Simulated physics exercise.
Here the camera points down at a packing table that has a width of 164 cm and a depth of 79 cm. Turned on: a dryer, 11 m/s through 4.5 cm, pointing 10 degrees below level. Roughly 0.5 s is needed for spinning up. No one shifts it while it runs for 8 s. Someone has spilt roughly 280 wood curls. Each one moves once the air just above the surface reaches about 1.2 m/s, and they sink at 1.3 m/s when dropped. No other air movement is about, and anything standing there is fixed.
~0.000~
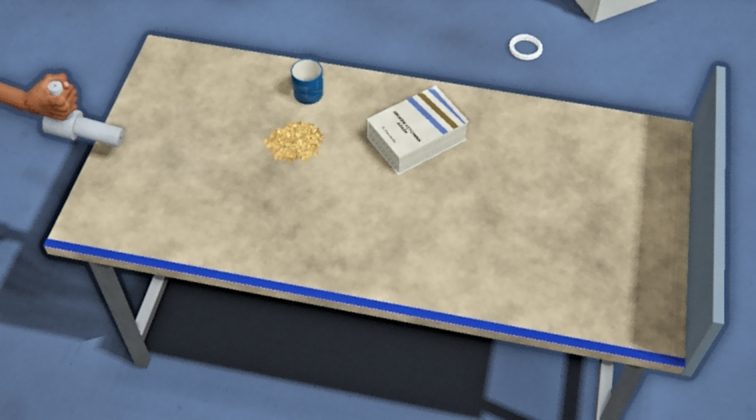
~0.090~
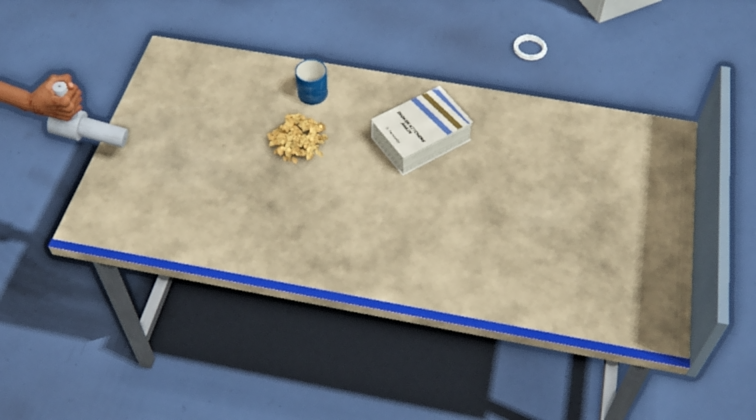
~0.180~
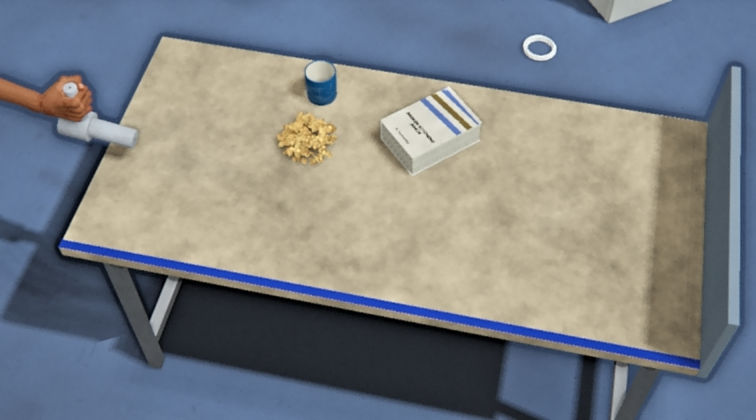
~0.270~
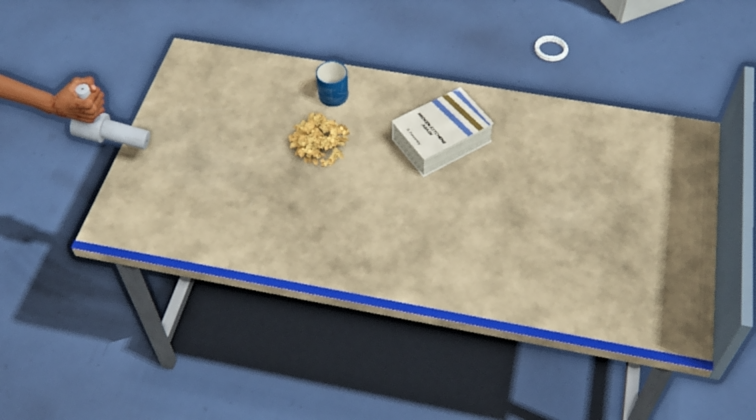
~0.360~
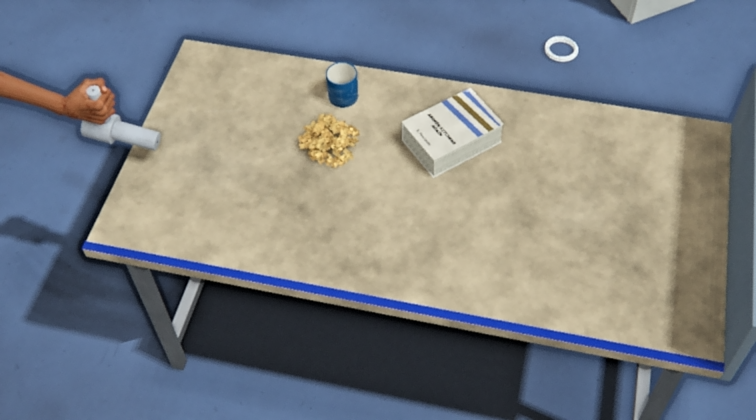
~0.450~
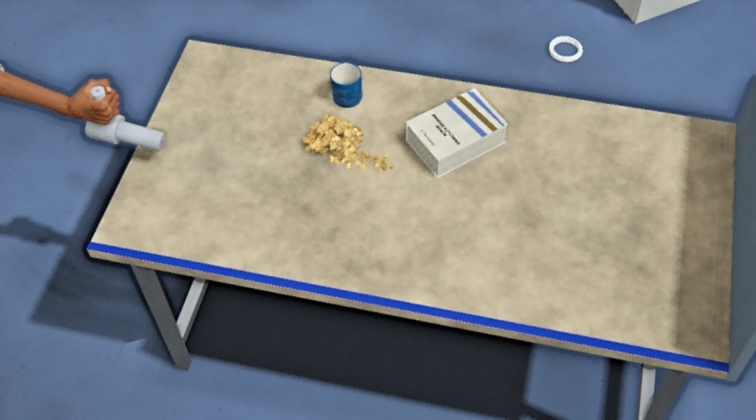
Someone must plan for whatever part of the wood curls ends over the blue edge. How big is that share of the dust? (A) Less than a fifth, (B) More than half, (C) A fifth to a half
A.
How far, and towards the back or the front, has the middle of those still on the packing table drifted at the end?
Backward it went, roughly 15 cm.
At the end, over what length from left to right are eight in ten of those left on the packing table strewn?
Spread, left to right: Approx. 30 cm.
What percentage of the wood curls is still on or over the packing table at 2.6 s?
Close to 90 in a hundred are still there.
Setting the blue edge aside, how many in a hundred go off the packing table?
That lands at some 20 %.
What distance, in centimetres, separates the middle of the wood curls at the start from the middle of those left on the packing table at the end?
Roughly 30 centimetres.
After 1.6 s, 78 % are on the move or not yet settled, 0 % are over the blue edge; the middle of those still in play is near (419, 127).
After 2.6 s, 68 % are on the move or not yet settled, 0 % are over the blue edge; the middle of those still in play is near (426, 125).
After 4.4 s, 54 % are on the move or not yet settled, 0 % are over the blue edge; the middle of those still in play is near (424, 121).
After 8.0 s, at the end, 0 % are over the blue edge; the middle of those still in play is near (428, 112).
